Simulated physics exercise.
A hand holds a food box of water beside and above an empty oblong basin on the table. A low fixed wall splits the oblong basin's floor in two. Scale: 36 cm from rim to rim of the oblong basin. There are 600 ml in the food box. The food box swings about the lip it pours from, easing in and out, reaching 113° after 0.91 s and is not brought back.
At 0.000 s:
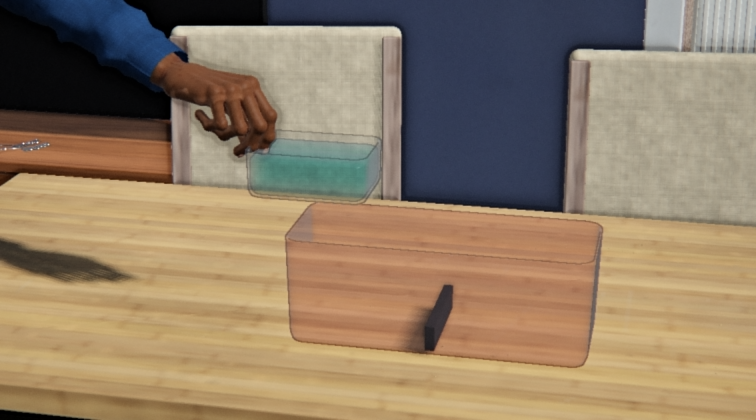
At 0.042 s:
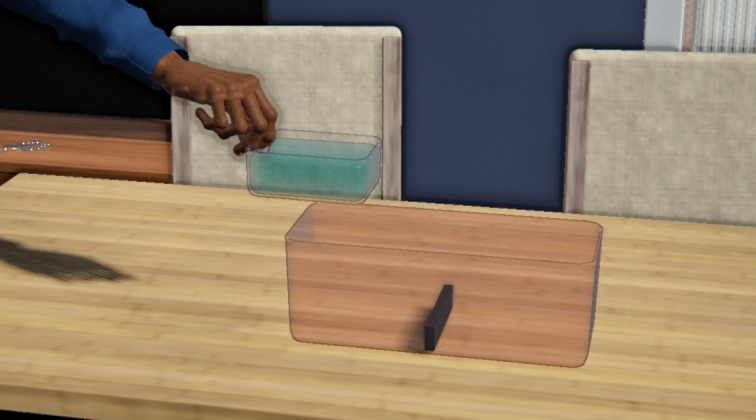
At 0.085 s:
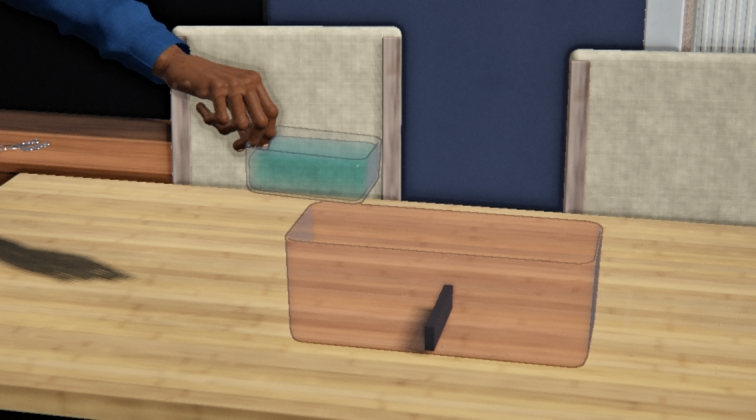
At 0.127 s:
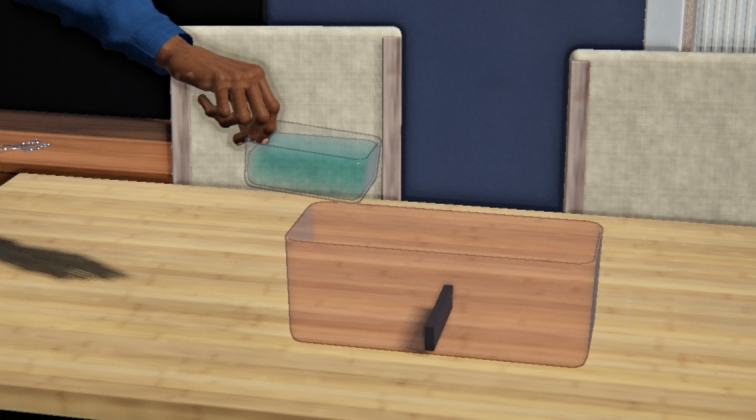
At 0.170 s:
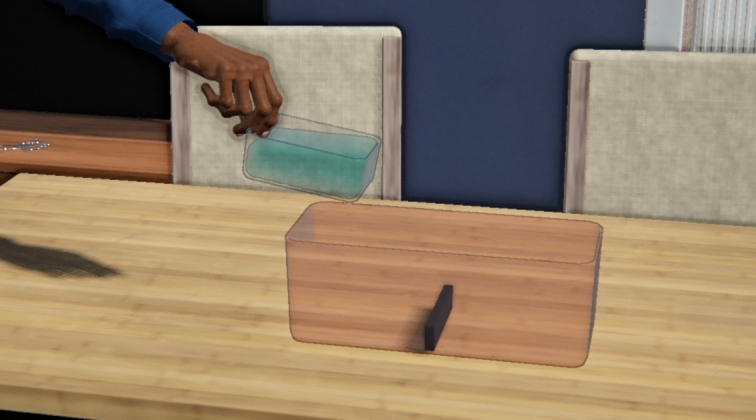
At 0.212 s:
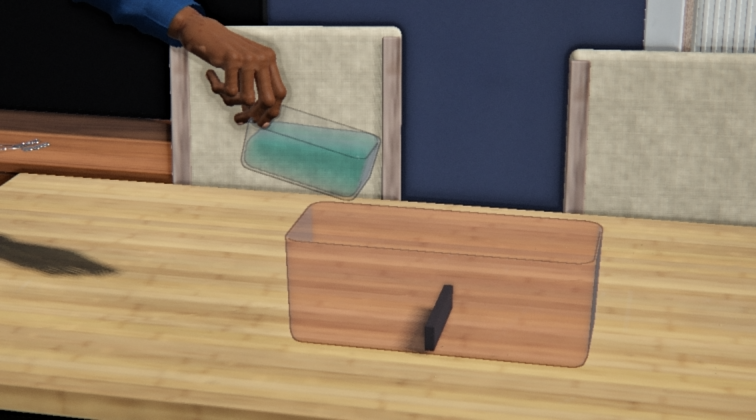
In the video, a hand holds a clear container of teal liquid above and beside an empty oblong basin on a wooden table. The container starts level, then gradually tilts down to the right, its left end rising with the hand.
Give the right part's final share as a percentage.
The far part has some 70 per cent.
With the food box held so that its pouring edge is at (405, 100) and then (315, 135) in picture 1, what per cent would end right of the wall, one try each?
First 80, then 30 per cent.
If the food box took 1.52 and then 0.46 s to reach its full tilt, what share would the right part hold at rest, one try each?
First 65, then 60 per cent.
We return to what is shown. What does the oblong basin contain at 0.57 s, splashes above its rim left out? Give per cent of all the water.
Near 20 in a hundred.
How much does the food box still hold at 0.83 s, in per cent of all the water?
About 2 per cent.
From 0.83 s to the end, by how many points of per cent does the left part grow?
About 8 per cent.
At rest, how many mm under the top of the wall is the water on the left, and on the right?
Some 24 mm on the left and 14 mm on the right.
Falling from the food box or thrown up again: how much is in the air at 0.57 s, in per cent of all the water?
Some 50 per cent.
By 0.57 s the tilt is 79° and 30 per cent is still to pour, 7 is left of the wall and 13 right of it.
By 0.83 s the tilt is 111° and 2 per cent is still to pour, 18 is left of the wall and 72 right of it.
By 1.11 s the tilt is 113° and 0 per cent is still to pour, 26 is left of the wall and 70 right of it.
By 1.41 s the tilt is 113° and 0 per cent is still to pour, 26 is left of the wall and 70 right of it.
At rest 26 per cent lies left of the wall, 70 right of it and 4 outside.
